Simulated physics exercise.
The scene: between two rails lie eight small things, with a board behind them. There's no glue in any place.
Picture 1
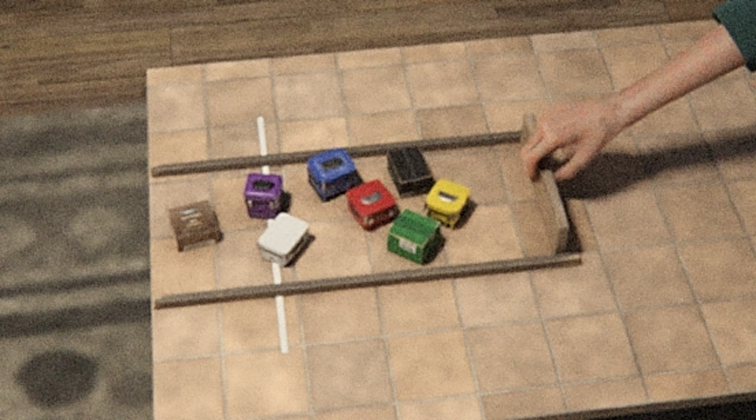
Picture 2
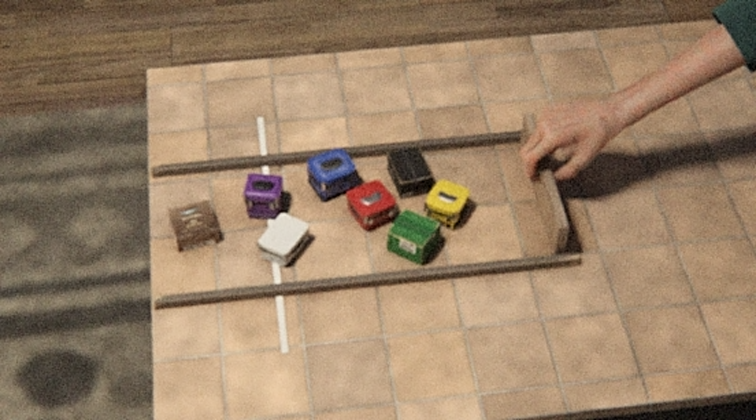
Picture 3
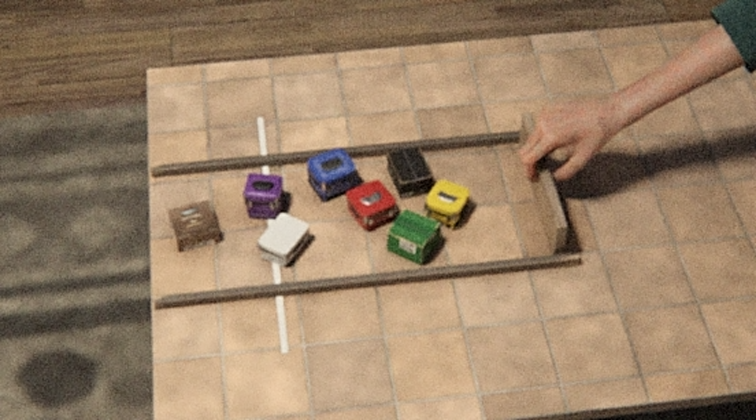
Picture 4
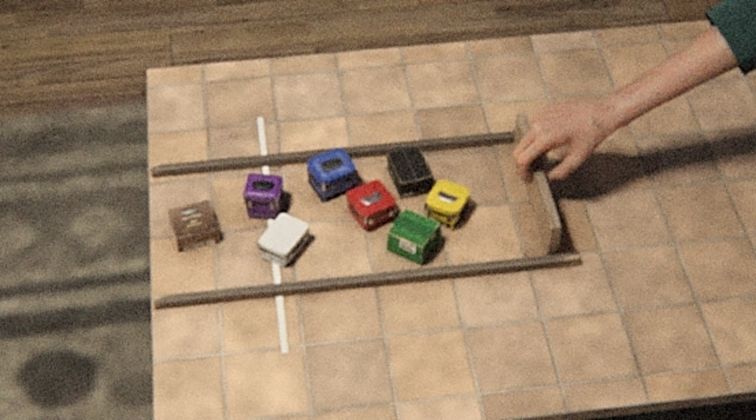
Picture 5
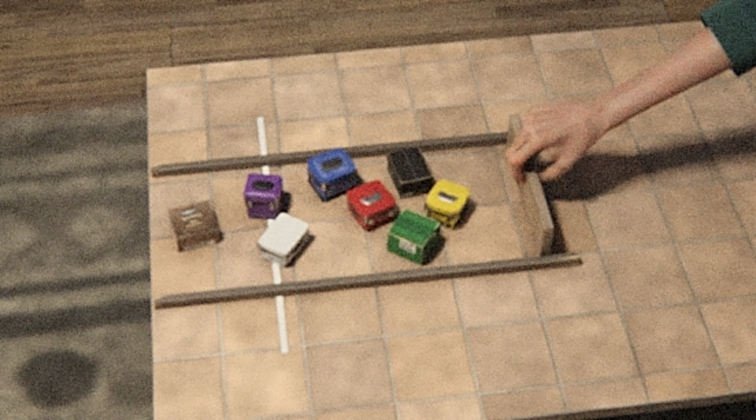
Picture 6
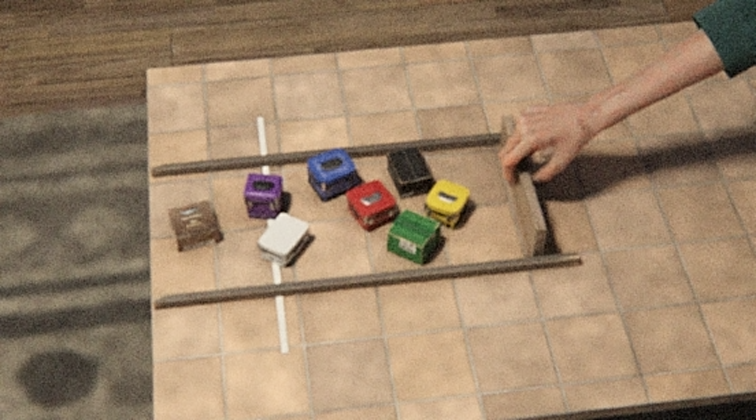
On a tan tiled surface beside a grey patterned rug and wooden floor, seen from above at an angle by a still camera, two long rails run across. Between them sit brown, purple, white, blue, red, black, green and yellow box-like objects, with a white strip crossing at left. At right, a green-sleeved arm's hand slides an upright board slowly a short way left, while the objects stay still.
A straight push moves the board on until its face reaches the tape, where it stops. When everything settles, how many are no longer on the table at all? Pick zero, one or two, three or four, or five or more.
Zero are off the table.
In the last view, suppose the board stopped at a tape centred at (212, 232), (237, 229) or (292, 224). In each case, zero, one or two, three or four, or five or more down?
Results per position - just one or two / one to two / no fall at all.
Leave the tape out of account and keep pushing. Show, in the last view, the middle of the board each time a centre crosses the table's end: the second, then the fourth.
(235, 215), then (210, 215).
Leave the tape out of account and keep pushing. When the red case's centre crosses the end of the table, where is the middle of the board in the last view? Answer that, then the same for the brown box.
For the red case, about (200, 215); for the brown box, about (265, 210).
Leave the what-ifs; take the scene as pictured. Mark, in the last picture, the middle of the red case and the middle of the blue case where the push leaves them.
The first sits around (222, 213), while the other sits around (213, 179).
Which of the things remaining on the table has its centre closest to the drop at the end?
Nearest at the end: The brown box.
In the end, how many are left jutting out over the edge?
The total would be 1.
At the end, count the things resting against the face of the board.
All in all, 3.
Early on, none off yet; brown box at rest near (194, 226); purple case at rest near (264, 196); white case at rest near (284, 241).
Finally, the number that fall off is zero.
